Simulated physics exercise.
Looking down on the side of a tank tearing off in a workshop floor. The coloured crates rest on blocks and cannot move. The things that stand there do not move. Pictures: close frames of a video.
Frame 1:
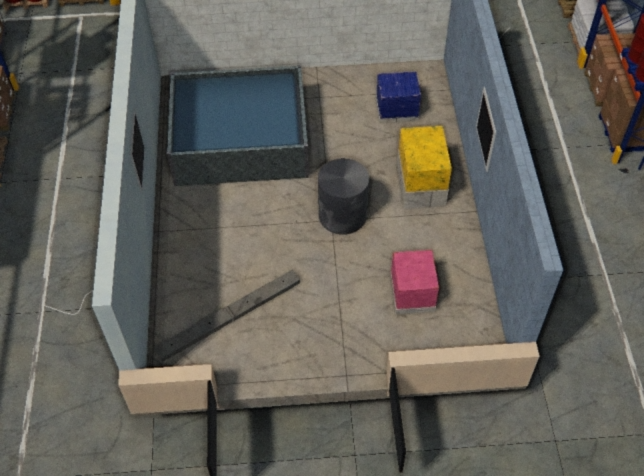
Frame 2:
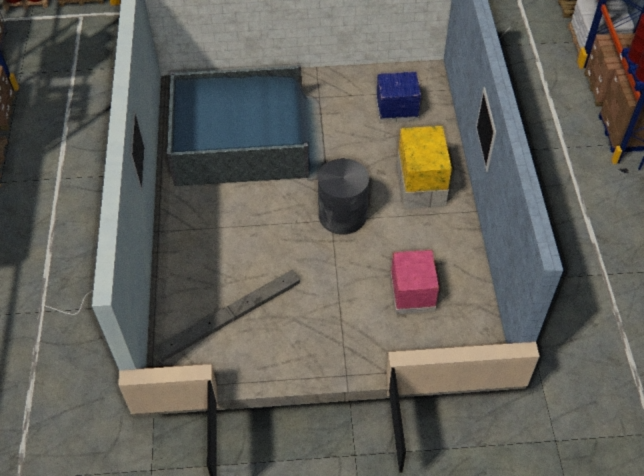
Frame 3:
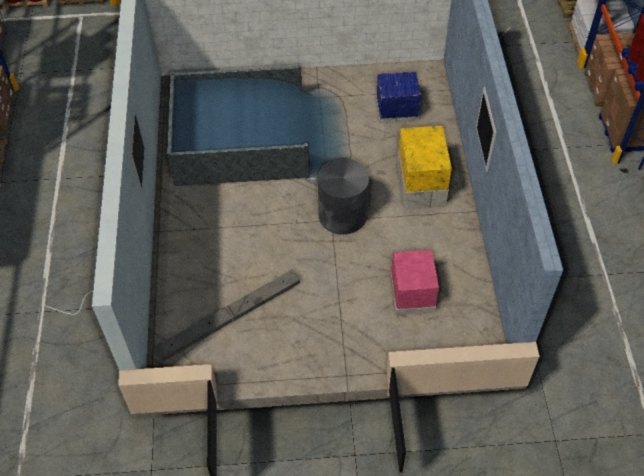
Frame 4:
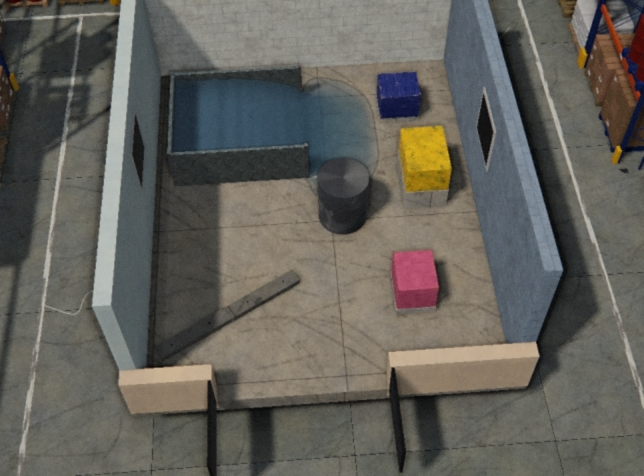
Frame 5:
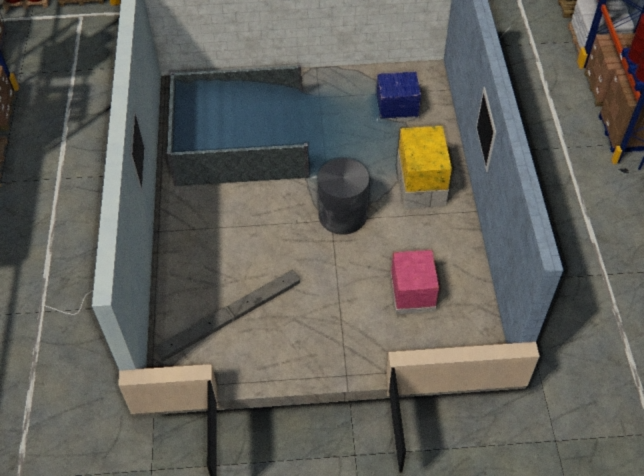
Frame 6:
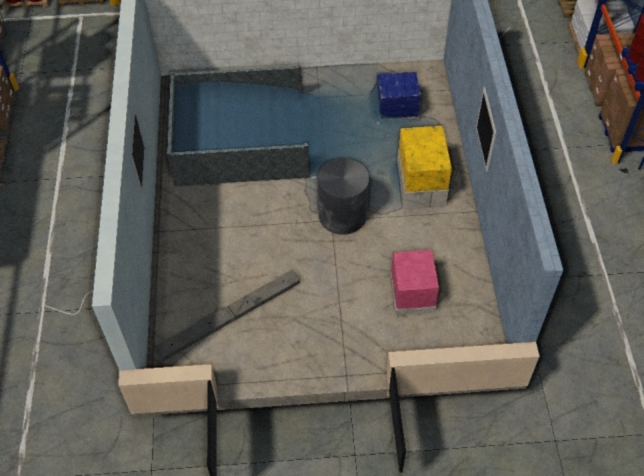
The clip shows a walled area with a water-filled tank, a dark cylinder and blue, yellow and pink blocks. The tank's right side opens, and water pours out rightward, spreading across the floor between the cylinder and blue block.
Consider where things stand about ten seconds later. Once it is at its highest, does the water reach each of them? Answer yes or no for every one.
Blue crate: Yes, it gets wet; pink crate: Yes, it gets wet; yellow crate: No, it stays dry.
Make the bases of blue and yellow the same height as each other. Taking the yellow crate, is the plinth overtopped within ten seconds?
With the swap, the yellow crate is flooded.
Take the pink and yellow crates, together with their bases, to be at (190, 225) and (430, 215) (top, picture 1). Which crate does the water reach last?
Pink-painted one.
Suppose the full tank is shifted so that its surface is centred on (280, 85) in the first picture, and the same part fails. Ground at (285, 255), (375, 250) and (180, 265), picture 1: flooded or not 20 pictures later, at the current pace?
Results in order - left untouched, swamped, left untouched.
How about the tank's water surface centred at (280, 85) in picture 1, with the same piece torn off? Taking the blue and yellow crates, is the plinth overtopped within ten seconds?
As I see it, blue gets reached, and yellow gets reached.
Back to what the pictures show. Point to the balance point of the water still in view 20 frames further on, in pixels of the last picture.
Roughly (362, 151) in the last picture.
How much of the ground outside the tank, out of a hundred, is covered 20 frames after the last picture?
Estimated share: About 65 %.
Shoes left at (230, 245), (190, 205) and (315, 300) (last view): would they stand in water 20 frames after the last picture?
First spot clear, second spot clear, third spot swamped.
A moment on, water covers 30 % of the floor; the blue crate water round its plinth, the pink crate water round its plinth, the yellow crate water round its plinth.
Next, water covers 40 % of the floor; the blue crate water round its plinth, the pink crate water round its plinth, the yellow crate water round its plinth.
Then, water covers 65 % of the floor; the blue crate water round its plinth, the pink crate water round its plinth, the yellow crate water round its plinth.
Later, water covers 90 % of the floor; the blue crate water round its plinth, the pink crate water round its plinth, the yellow crate water round its plinth.
In the end, water covers 95 % of the floor; the blue crate was topped, the pink crate was topped, the yellow crate stayed above the water.
